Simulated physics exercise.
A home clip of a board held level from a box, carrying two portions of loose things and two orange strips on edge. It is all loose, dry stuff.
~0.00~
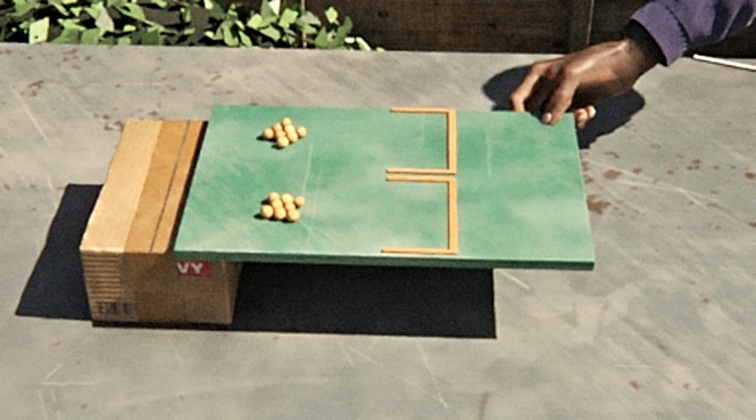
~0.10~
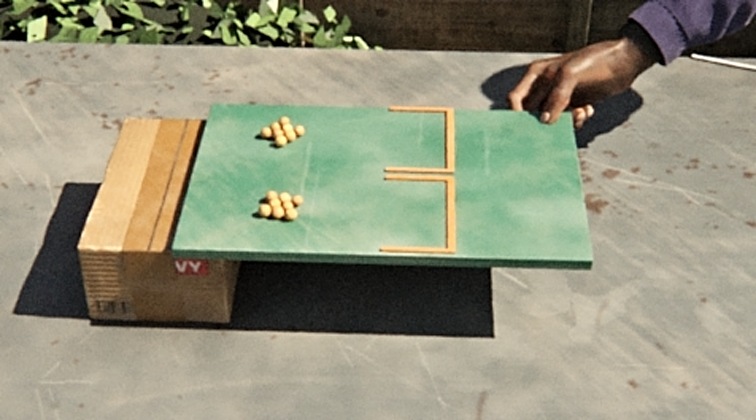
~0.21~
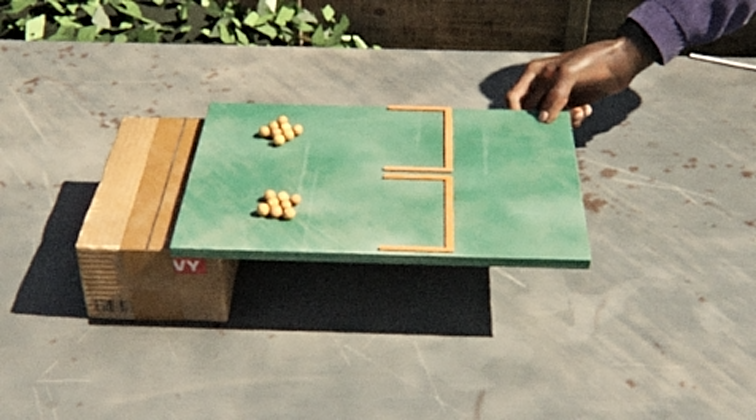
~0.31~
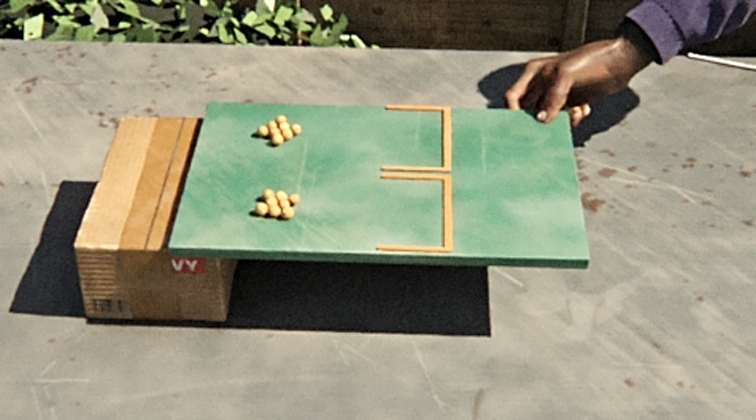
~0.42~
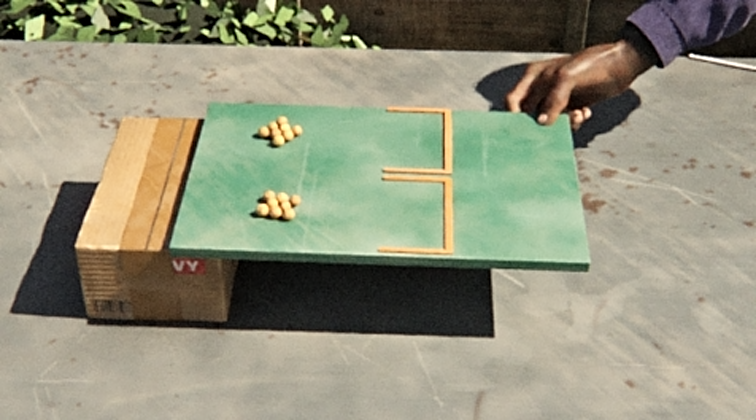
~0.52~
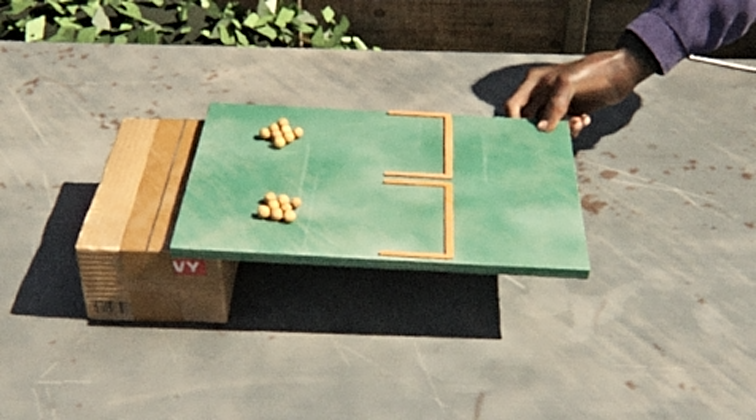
On a grey surface outdoors, a hand barely lowers a green board holding beads.
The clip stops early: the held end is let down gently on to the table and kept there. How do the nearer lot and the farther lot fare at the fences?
The nearer lot carries on beyond the bar; the farther lot carries on beyond the bar.
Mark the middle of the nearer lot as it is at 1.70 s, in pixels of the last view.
Near (742, 298).
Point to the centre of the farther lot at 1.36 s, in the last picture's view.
Near (475, 189).
Around 0.97 s, board sloping at 11°; nearer lot on its way down; farther lot on its way down.
Around 1.36 s, board resting at 16°; nearer lot all past its bar; farther lot all past its bar.
Finally (2.8 s), board resting at 16°; nearer lot all past its bar; farther lot all past its bar.
